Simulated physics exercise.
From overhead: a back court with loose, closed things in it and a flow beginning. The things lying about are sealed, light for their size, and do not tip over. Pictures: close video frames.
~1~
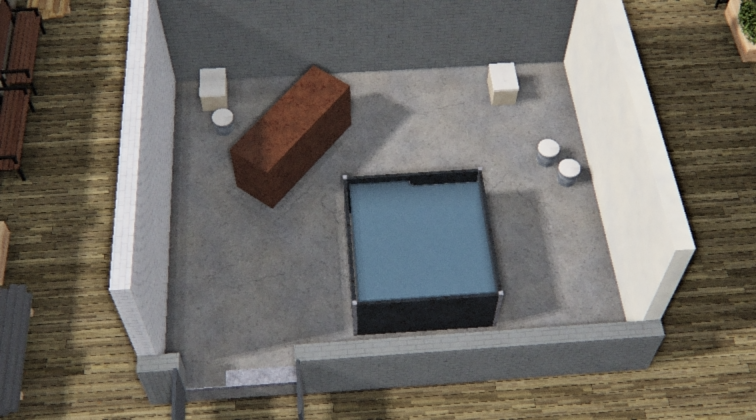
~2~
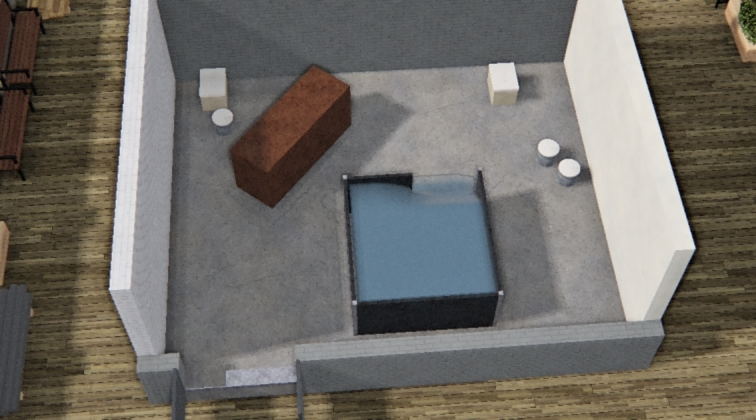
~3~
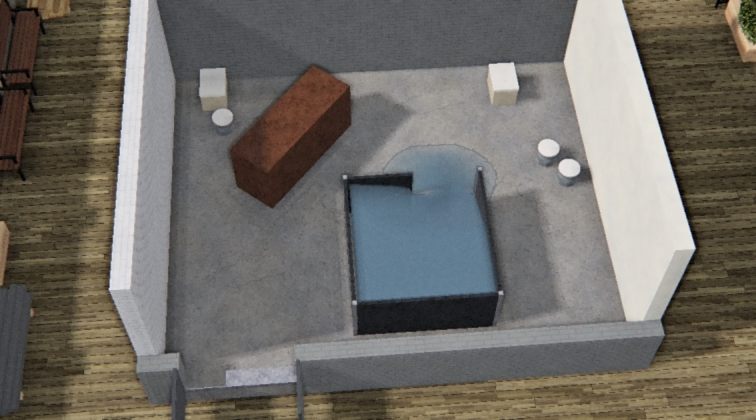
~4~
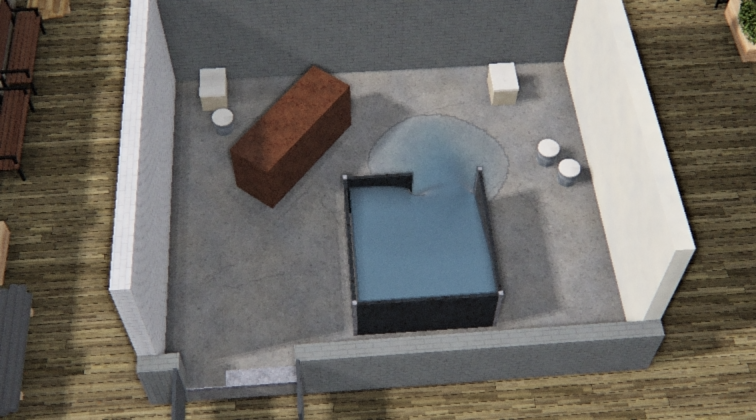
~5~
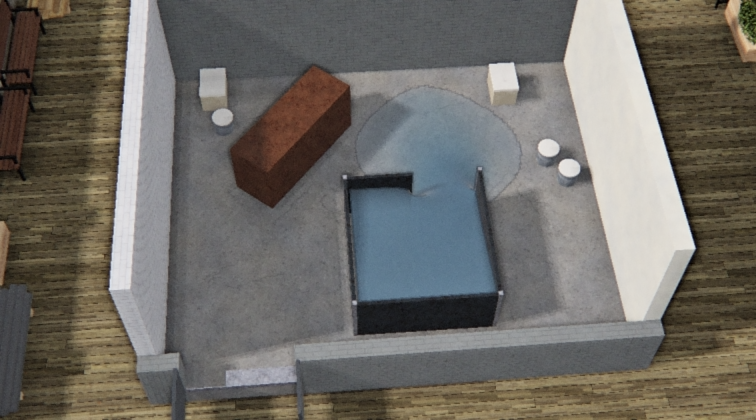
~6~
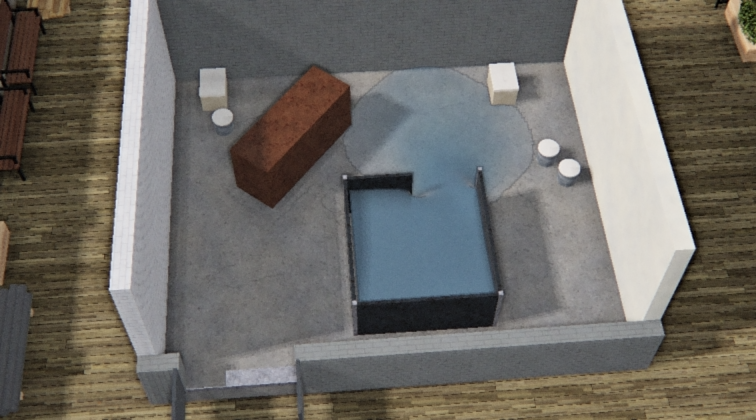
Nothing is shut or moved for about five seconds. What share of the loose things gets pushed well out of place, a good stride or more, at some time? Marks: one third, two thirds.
Two thirds or higher.
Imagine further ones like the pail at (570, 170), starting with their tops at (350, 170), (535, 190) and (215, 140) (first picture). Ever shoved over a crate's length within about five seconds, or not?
Per listing: Largely stays, cleared out, cleared out.
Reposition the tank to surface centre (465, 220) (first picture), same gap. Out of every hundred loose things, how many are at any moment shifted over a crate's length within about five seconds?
About 100 per cent.
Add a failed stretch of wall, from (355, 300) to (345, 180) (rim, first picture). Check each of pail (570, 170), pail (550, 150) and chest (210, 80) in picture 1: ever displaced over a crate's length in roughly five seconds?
Taking them one at a time, the first not displaced that far, the second not displaced that far and the third gets shoved clear.
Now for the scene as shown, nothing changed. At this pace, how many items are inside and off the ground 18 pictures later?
3 in total.
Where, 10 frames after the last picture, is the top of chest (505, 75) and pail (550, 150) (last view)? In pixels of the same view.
Close to pixel (556, 67) and pixel (580, 146).
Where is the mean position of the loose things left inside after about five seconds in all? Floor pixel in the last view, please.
Near (413, 305).
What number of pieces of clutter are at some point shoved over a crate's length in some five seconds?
I make it 5 in total.
A moment on, 0 of 5 are well off their spots; 0 afloat.
Next, 1 of 5 are well off their spots; 2 afloat.
Later, 5 of 5 are well off their spots; 3 afloat.
In the end, 5 of 5 are well off their spots, and 5 have been at some point; 3 afloat.
